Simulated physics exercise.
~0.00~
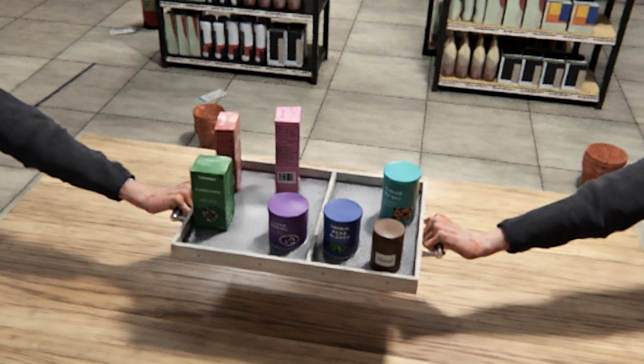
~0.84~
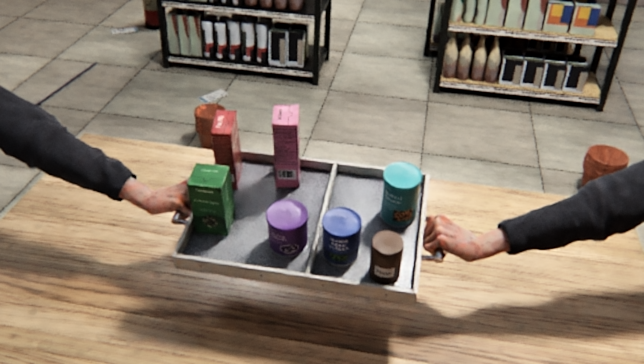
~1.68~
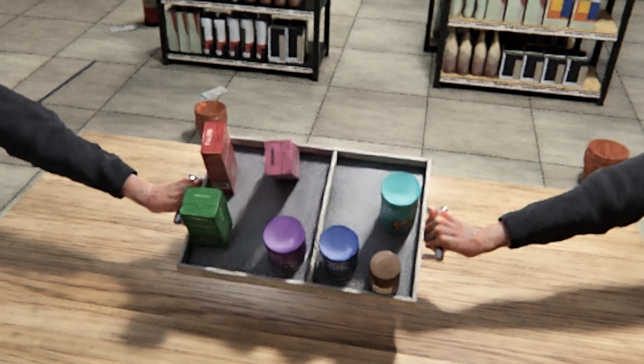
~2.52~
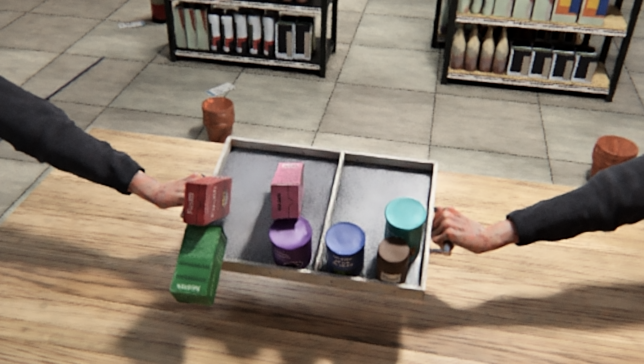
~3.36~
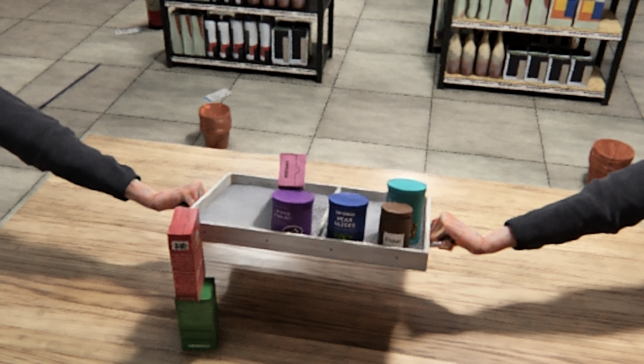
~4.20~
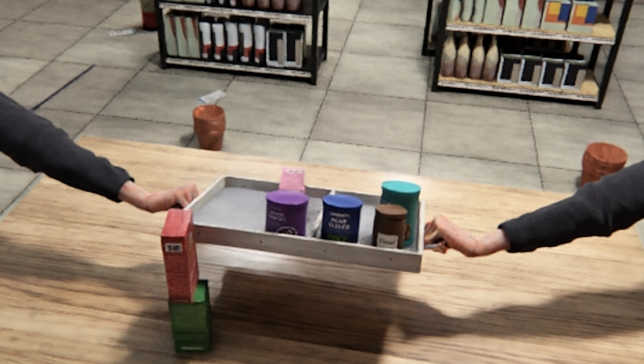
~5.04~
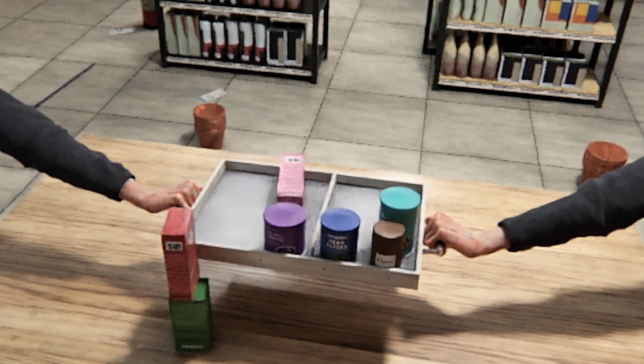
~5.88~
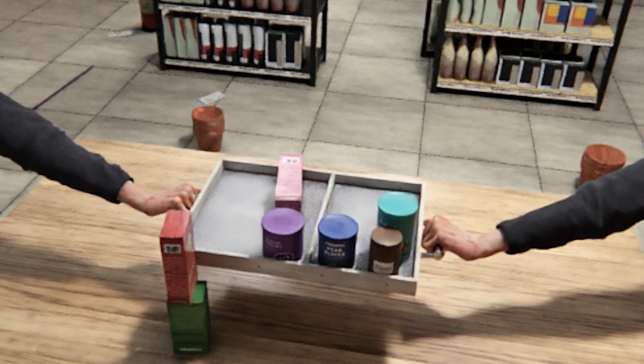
A shallow pale tray with a divider is held by two dark-sleeved arms above a wooden table, seen from above in a shop-like room with stocked shelves behind. Green, red and pink cartons stand towards its left, with purple and blue tins, a brown jar and a turquoise tin further right. The near edge dips, and the green and red cartons go over the front left side while the pink one topples. The tray then tips gently the other way and returns towards level. The red carton ends above the green one outside the tray, and the pink carton lies inside behind the upright purple tin.
